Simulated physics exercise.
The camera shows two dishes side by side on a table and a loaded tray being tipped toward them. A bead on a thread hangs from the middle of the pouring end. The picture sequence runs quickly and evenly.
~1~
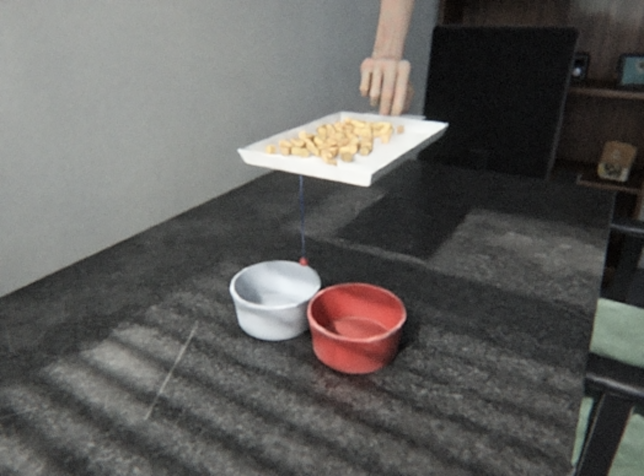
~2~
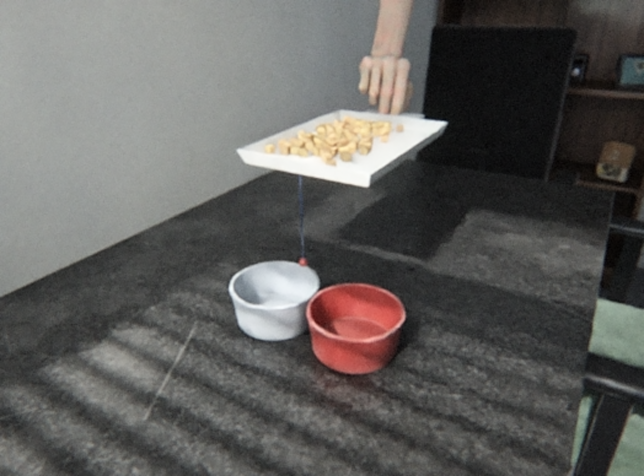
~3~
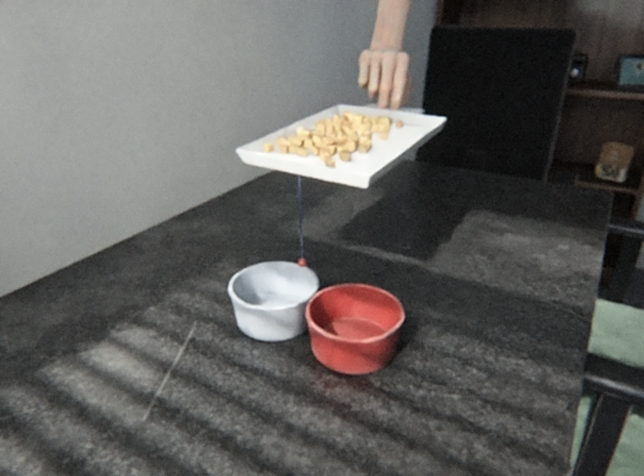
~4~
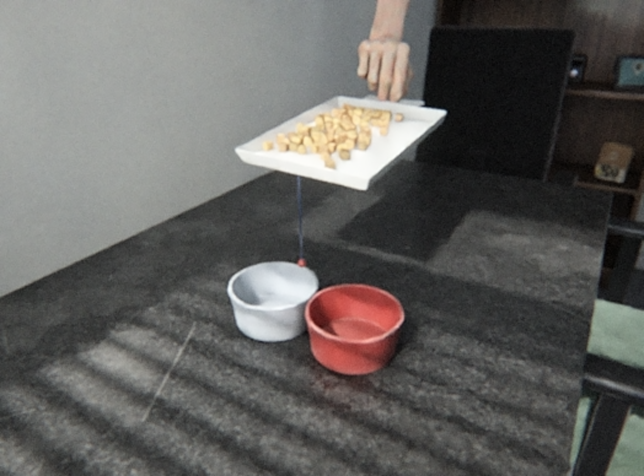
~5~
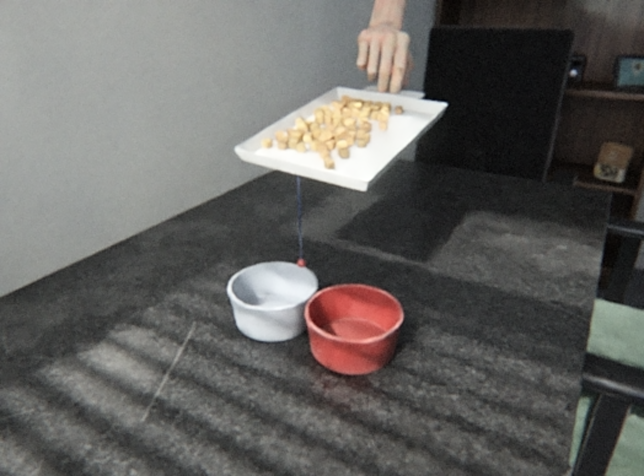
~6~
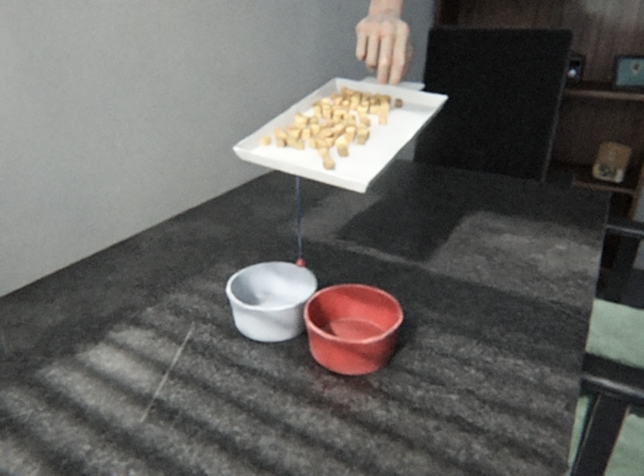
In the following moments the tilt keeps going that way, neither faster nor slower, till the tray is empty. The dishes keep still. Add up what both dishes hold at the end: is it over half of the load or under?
Compared with the spill, the catch will be larger.
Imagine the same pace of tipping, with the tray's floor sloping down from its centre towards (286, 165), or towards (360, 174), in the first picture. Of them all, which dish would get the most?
The first try favours the dish to the left; the second favours the dish to the right.
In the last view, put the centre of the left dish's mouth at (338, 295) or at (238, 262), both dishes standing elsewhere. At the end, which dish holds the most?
In turn: The left-side dish; the right-side dish.
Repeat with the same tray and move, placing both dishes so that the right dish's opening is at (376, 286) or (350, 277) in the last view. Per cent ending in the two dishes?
Respectively 30 % and 20 %.
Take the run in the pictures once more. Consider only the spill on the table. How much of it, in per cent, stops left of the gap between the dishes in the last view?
Near 80 in a hundred.
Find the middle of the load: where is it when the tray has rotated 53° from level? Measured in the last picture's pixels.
The load is centred about (333, 153).
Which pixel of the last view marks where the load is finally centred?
I'd mark it at roughly (337, 341).
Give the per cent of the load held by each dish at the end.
Left dish 20, right dish 60 %.
Soon after the last picture, tray tipped steeply; nearly all on the tray; a small part in the air.
A little later, tray tipped right over; about two thirds on the tray; about a quarter in the right dish; a stray few in the left dish; a small part outside both; a stray few in the air.
Later still, tray tipped past a quarter turn; about two thirds in the right dish; about a quarter in the left dish; about a quarter outside both.
At rest, tray tipped past a quarter turn; about two thirds in the right dish; about a quarter in the left dish; about a quarter outside both.
